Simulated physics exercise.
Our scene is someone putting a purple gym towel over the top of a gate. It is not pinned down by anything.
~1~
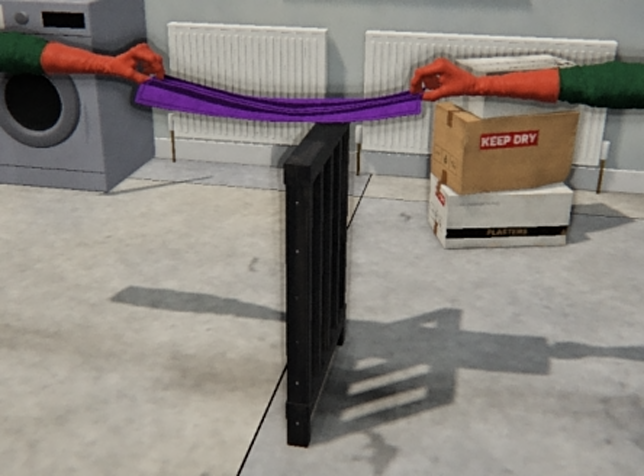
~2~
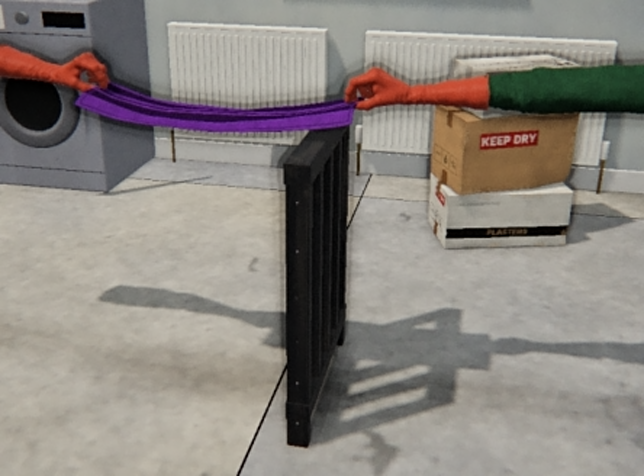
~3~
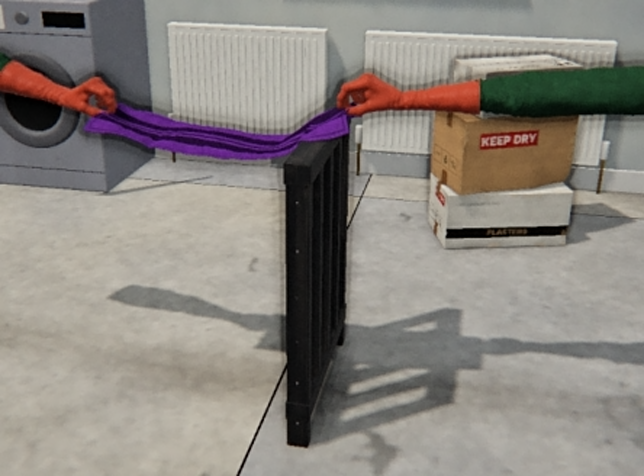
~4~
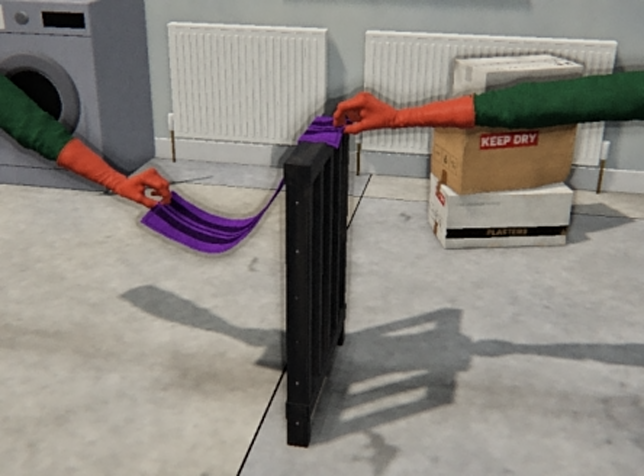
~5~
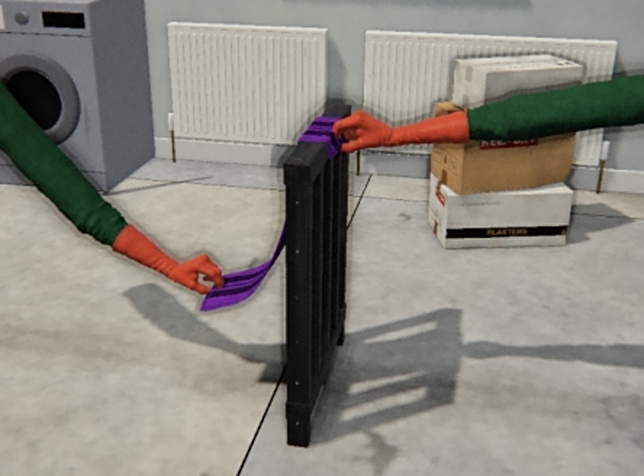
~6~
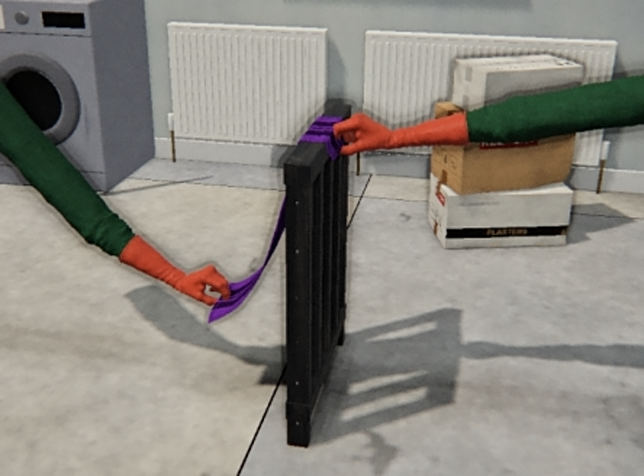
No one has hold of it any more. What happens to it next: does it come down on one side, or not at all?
Most likely it heads off to the left, as I see it.
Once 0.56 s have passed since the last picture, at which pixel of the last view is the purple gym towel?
At that time it has reached (283, 381).
Then, 0.30 s on from there, gym towel clear of the top and falling near (281, 275).
Then, 0.56 s on from there, gym towel in a heap on the floor near (283, 381).
In the end, gym towel in a heap on the floor near (283, 383). The purple gym towel slips off to the left.
